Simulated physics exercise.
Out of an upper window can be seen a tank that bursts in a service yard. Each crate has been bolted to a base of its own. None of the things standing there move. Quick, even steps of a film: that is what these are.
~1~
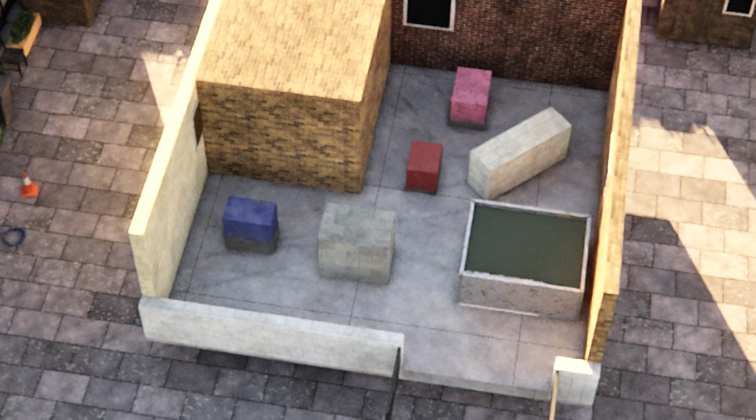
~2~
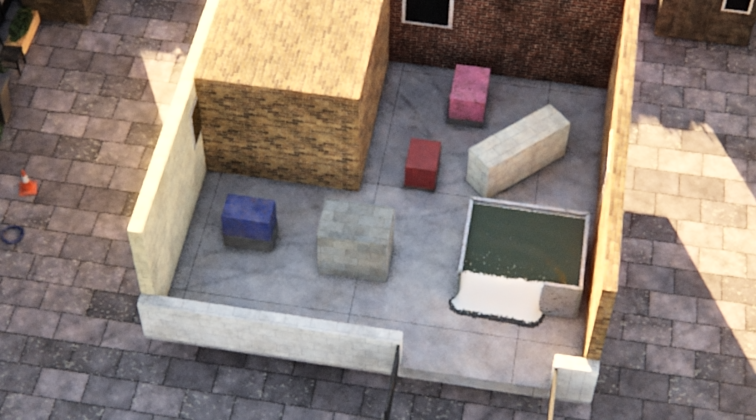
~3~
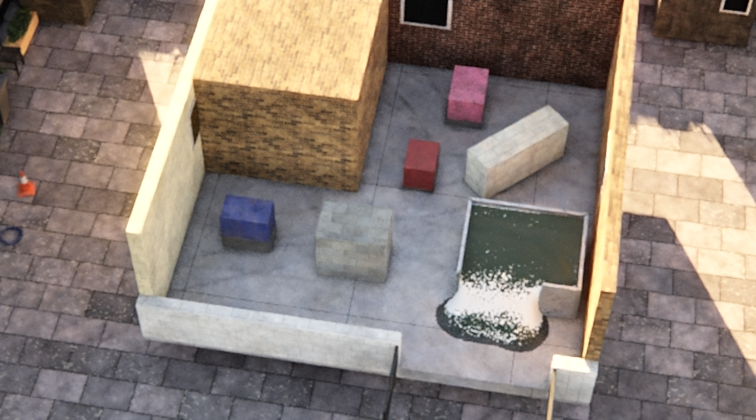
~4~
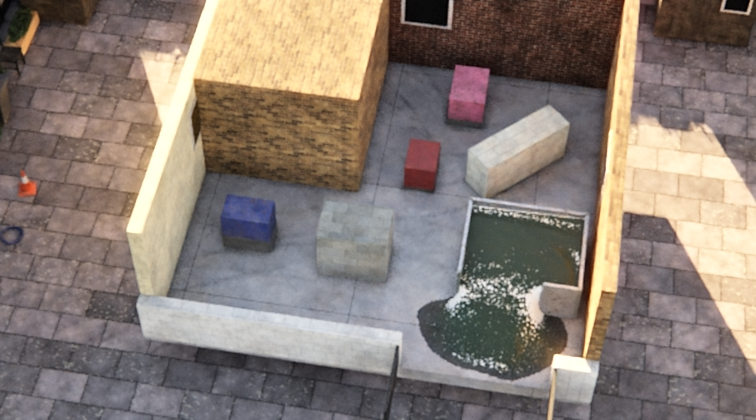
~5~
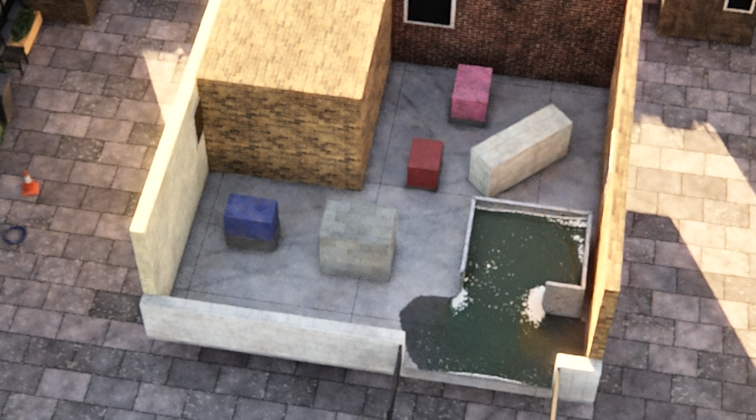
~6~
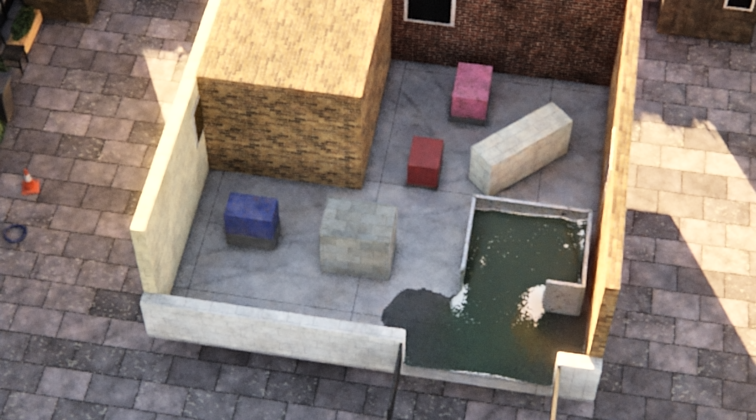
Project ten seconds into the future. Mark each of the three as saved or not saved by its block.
Pink crate - saved; red crate - saved; blue crate - saved.
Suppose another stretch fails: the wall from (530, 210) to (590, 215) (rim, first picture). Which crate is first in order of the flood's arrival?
First: The pink crate.
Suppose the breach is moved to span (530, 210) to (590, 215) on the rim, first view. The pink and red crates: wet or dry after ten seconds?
In that case the pink one is flooded and the red one is flooded.
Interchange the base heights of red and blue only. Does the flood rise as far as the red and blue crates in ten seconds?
In short: Red is not reached; blue is not reached.
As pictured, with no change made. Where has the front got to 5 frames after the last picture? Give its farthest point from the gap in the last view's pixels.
Farthest reach: About (303, 338).
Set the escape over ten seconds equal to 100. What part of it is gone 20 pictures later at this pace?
Roughly 75 %.
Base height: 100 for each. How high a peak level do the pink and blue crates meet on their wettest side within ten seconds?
The first comes to 0 per cent and the second to 10 per cent.
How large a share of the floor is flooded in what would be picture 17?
About 20 per cent.
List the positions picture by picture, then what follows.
The water tank at (526, 247) is whole and still, in the first frame.
Water pours out at (500, 296) and has run to (454, 307), in the second frame.
Water pours out at (499, 297) and has run to (441, 318), in the third frame.
Water pours out at (499, 298) and has run to a hidden place, in the fourth frame.
Water pours out at (502, 297) and has run to a hidden place, in the fifth frame.
Water pours out at (503, 295) and has run to a hidden place, in the sixth frame.
A moment on, water covers 15 % of the floor; the pink crate not reached, the red crate not reached, the blue crate not reached.
Next, water covers 20 % of the floor; the pink crate not reached, the red crate not reached, the blue crate not reached.
Then, water covers 30 % of the floor; the pink crate not reached, the red crate not reached, the blue crate water round its plinth.
Later, water covers 30 % of the floor; the pink crate not reached, the red crate not reached, the blue crate water round its plinth.
In the end, water covers 35 % of the floor; the pink crate stayed above the water, the red crate stayed above the water, the blue crate stayed above the water.
